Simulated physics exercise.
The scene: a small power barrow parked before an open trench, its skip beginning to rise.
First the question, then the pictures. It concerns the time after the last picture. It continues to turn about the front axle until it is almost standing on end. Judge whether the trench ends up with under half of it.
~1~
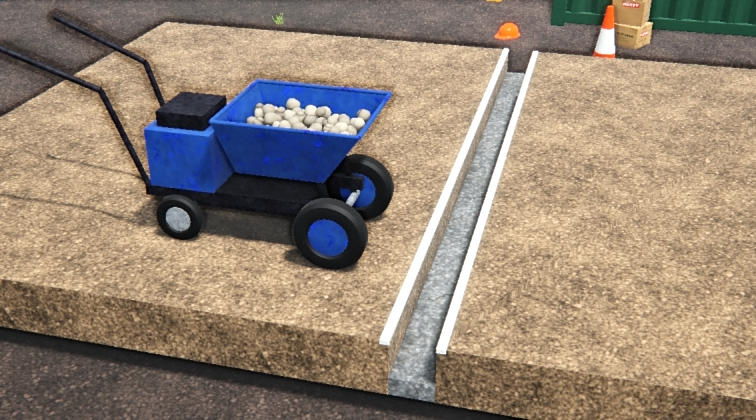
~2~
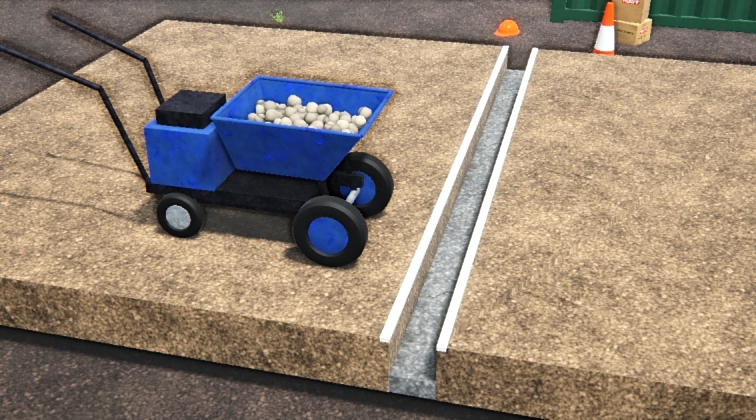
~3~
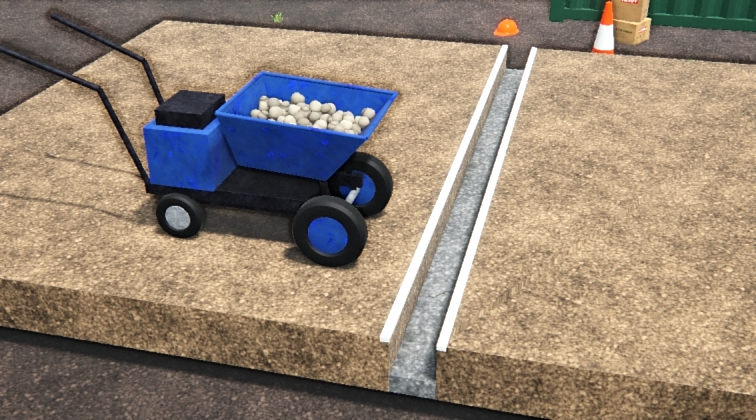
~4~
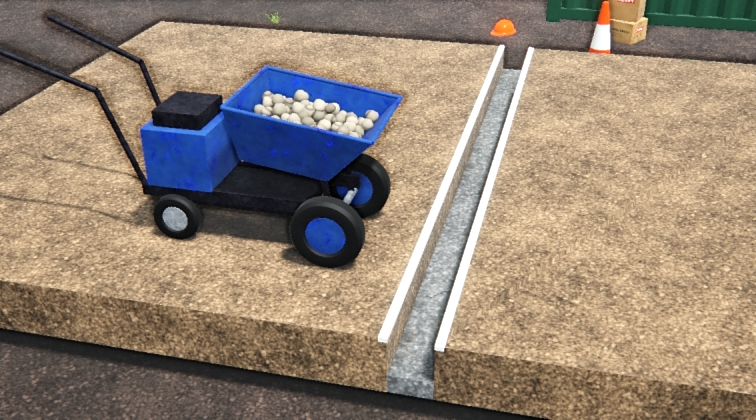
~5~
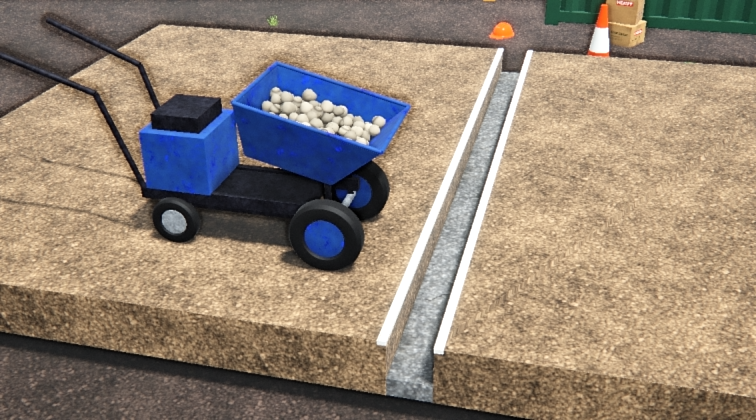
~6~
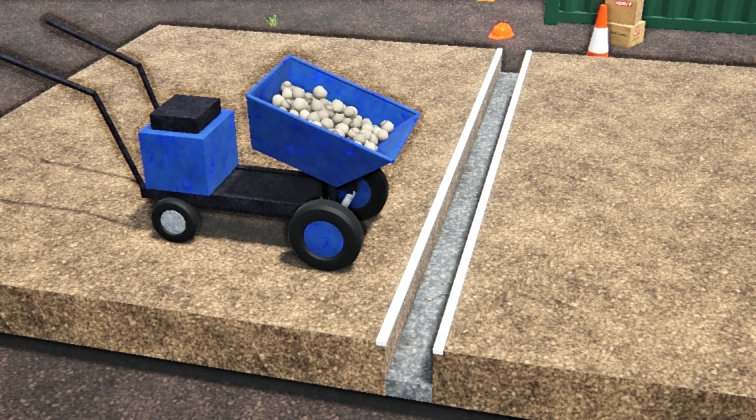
Not the bulk.
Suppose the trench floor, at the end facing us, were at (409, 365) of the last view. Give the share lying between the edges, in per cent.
Something like 20 %.
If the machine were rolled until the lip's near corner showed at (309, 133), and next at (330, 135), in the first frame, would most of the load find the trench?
Result A - a majority; result B - a majority.
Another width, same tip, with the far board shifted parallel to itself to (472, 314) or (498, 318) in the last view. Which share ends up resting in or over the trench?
Near 60 % and 100 %.
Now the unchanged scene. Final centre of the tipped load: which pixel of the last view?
The centre comes to rest near (498, 256).
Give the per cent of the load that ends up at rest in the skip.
Some 0 in a hundred.
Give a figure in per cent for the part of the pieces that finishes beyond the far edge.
About 75 per cent.
Shortly afterwards, skip tipped steeply; the whole lot in the skip.
Next, skip tipped right over; near two thirds in the skip; only a few in or heaped over the trench; near a third beyond it; only a few falling.
Some moments later, skip tipped right over; only a few in the skip; near a quarter in or heaped over the trench; the bulk beyond it.
In the end, skip tipped right over; near a quarter in or heaped over the trench; the bulk beyond it.
